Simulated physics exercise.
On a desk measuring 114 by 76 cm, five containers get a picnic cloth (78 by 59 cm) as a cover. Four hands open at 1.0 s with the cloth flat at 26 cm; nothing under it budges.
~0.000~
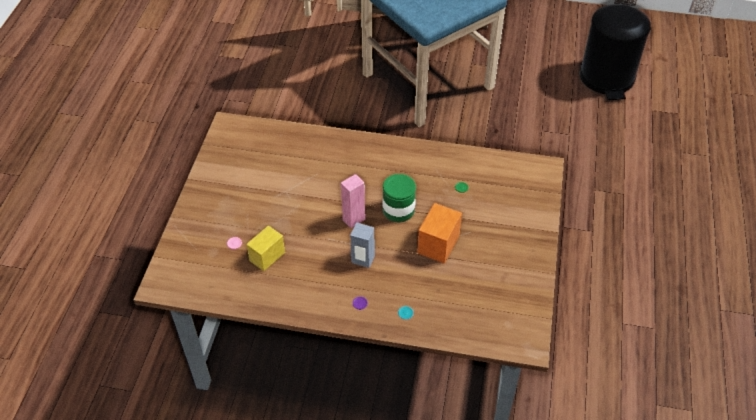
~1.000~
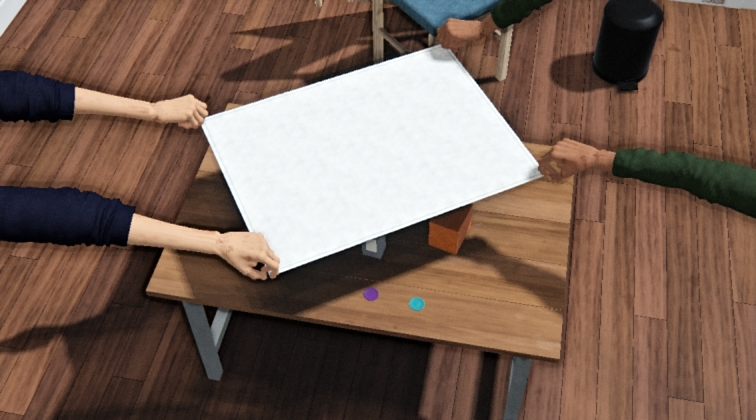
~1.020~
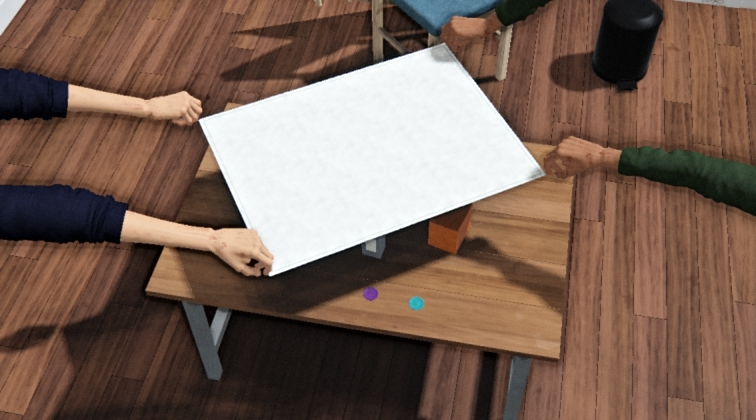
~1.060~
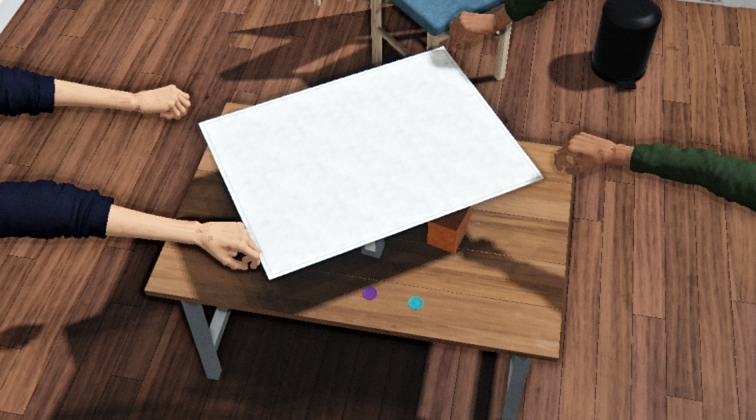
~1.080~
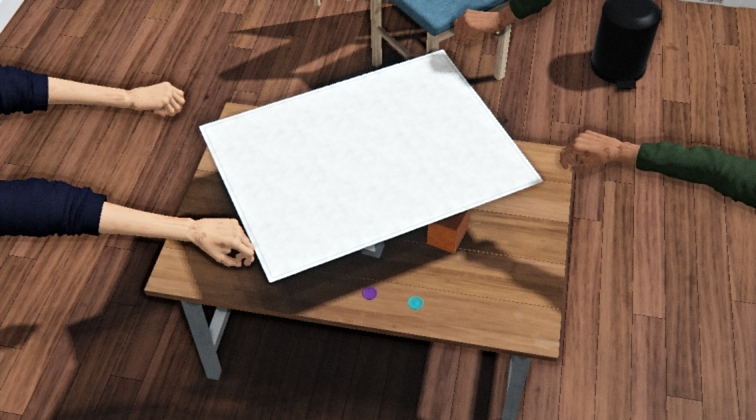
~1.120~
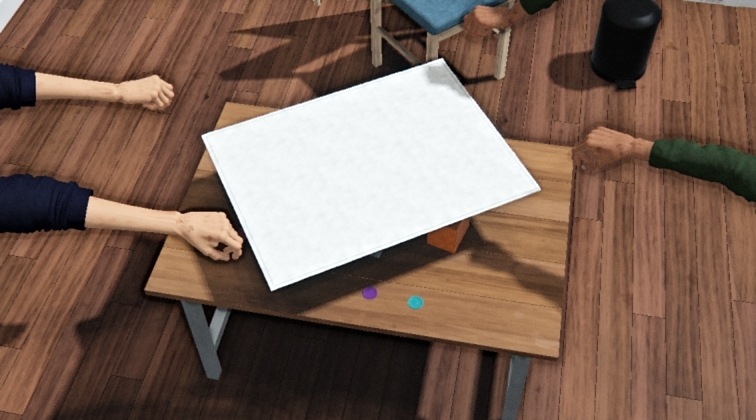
Four hands hold a flat white cloth above a desk and release it, and it lowers.
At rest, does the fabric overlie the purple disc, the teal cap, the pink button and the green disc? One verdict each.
Result: Purple disc stays uncovered, teal cap stays uncovered, pink button remains in the open, green disc gets covered.
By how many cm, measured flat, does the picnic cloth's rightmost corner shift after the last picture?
Some 6 cm.
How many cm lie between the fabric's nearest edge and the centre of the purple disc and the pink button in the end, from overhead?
About 4 cm, 2 cm.
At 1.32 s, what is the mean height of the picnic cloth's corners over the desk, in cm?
About 0 cm.
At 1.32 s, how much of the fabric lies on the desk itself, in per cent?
Some 25 per cent.
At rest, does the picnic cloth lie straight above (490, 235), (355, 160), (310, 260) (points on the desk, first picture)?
The first ends under the cloth; the second ends under the cloth; the third vanishes under it.
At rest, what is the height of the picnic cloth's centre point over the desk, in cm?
Some 17 cm up.
At 1.3 s, 25 % of it is down, spanning 85 by 77 cm, above green disc.
At 1.5 s, 30 % of it is down, spanning 86 by 81 cm, above green disc.
At 1.7 s, 30 % of it is down, spanning 85 by 80 cm, above green disc.
At 1.9 s, 30 % of it is down, spanning 85 by 78 cm, above green disc.
At 2.7 s, 30 % of it is down, spanning 85 by 79 cm, above green disc.
